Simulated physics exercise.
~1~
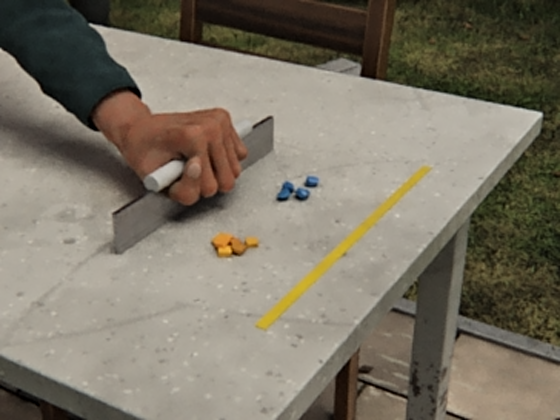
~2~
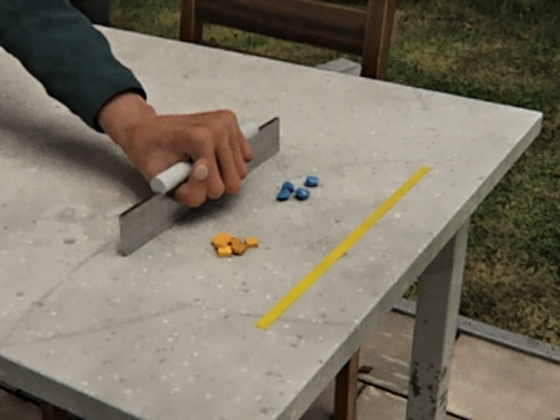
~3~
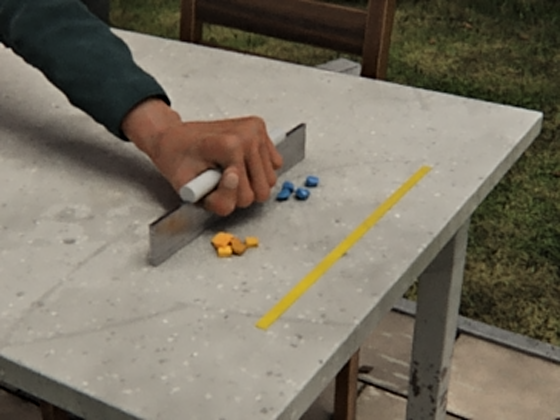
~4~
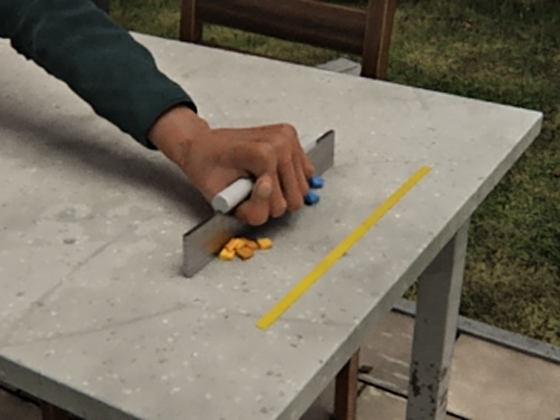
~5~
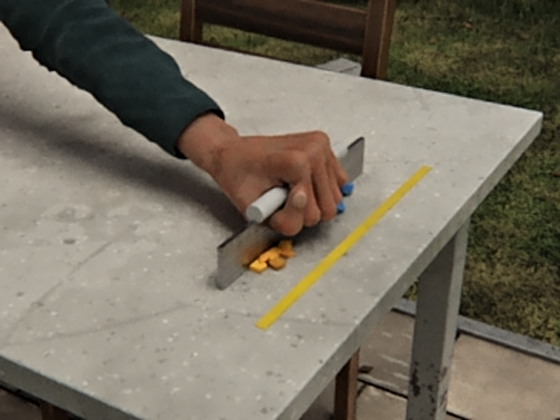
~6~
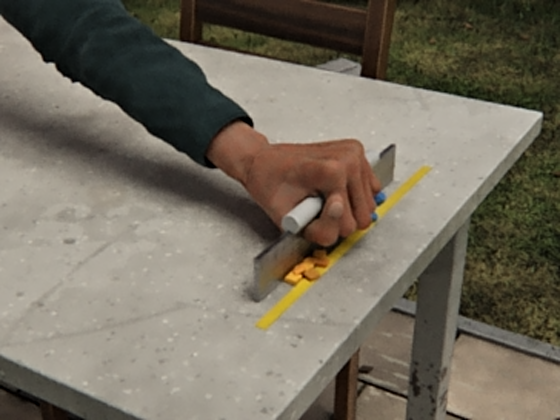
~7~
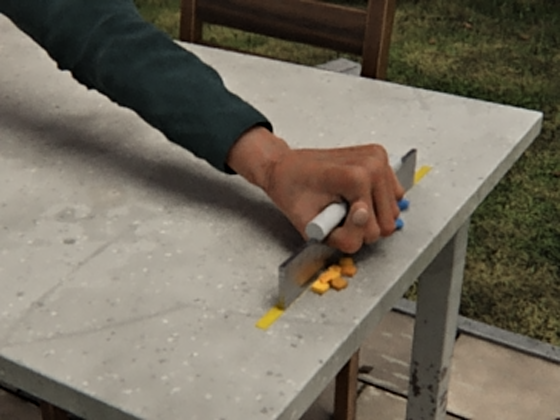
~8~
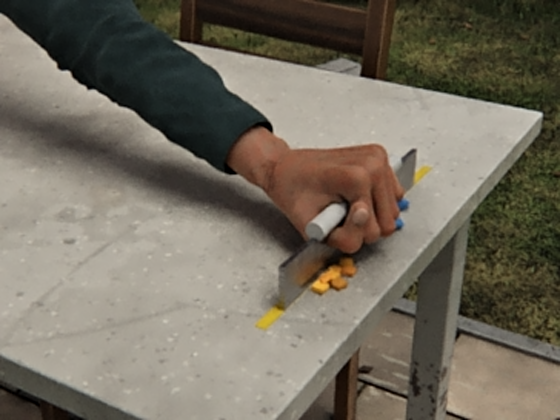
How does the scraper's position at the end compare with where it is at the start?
At the start the scraper is well to the left of the yellow tape, behind the orange and blue pieces and not touching them. By the end it has moved right and stands at the tape, near the end of the table.
